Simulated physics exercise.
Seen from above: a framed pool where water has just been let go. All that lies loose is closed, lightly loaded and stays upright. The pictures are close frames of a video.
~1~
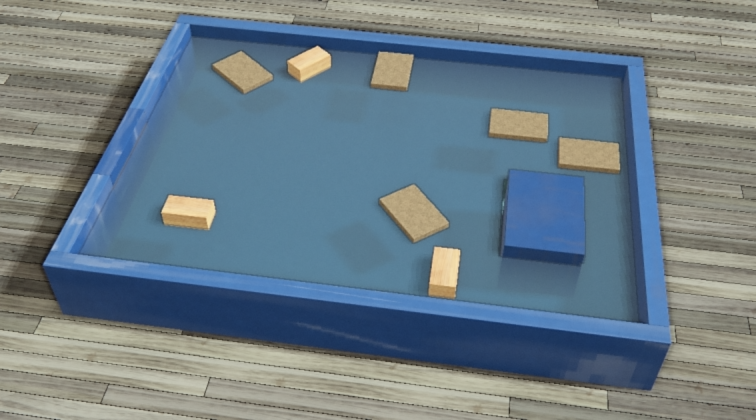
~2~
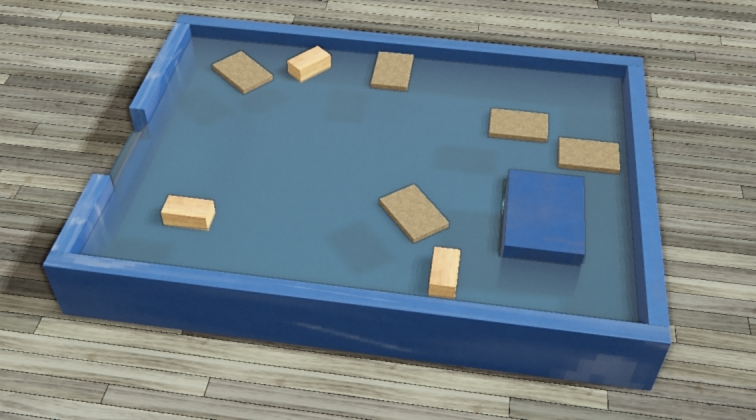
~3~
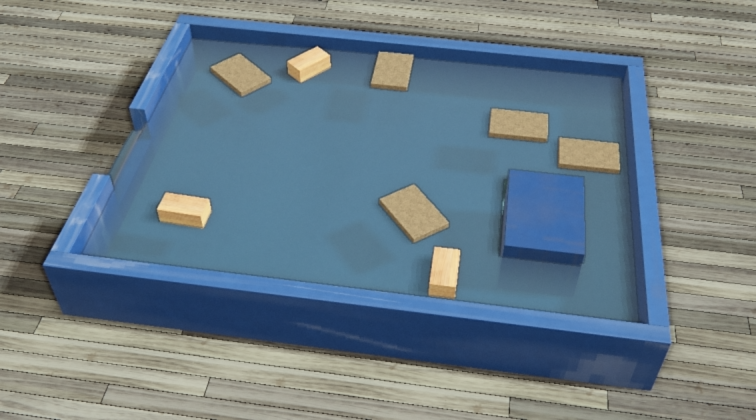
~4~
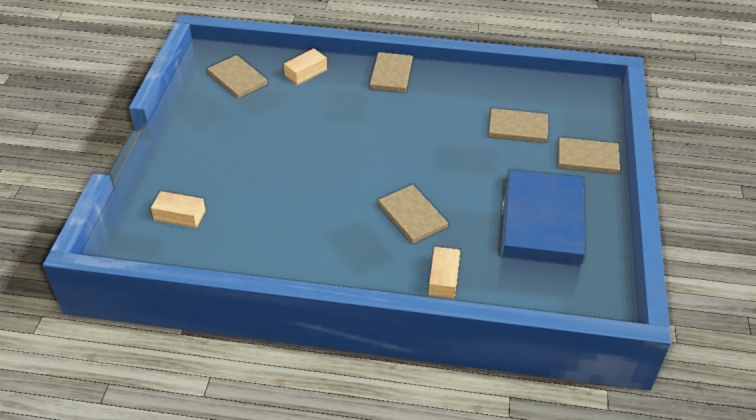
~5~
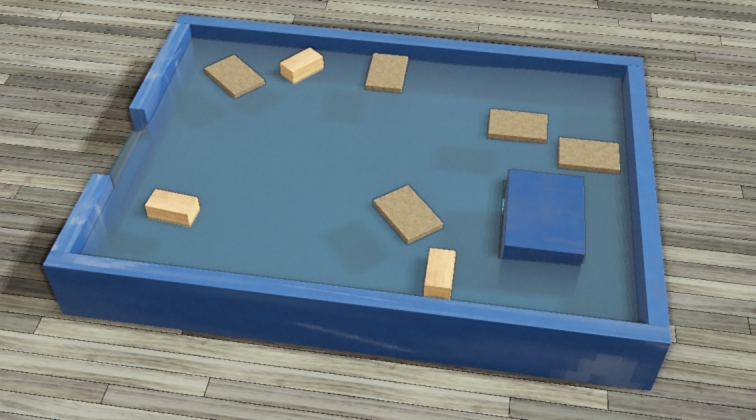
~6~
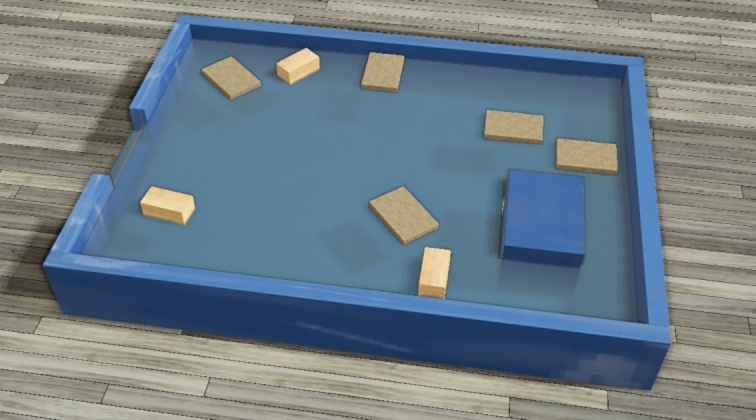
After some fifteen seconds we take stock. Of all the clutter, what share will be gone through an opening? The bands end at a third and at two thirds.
Share: Under a third.
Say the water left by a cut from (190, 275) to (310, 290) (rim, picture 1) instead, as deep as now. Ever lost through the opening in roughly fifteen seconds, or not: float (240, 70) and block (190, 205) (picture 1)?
As listed: Kept in, carried outside.
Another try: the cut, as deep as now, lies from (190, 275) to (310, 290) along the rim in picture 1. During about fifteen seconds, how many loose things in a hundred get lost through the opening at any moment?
Some 10 per cent.
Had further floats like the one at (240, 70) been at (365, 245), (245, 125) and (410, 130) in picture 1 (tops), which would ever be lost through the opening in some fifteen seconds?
In turn: Kept in, carried outside, still in.
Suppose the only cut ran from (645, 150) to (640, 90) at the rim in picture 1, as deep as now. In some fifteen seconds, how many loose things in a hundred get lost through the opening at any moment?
Close to 20 %.
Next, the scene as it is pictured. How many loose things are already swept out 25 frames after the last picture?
The number is 1.
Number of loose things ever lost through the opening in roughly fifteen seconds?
That makes 1.
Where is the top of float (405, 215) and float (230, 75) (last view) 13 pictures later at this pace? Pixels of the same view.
Close to (375, 213) and (200, 92).
A moment on, 0 of 8 are out; 8 afloat.
Next, 1 of 8 are out; 7 afloat.
Later, 1 of 8 are out; 7 afloat.
In the end, 1 of 8 are out; 7 afloat.
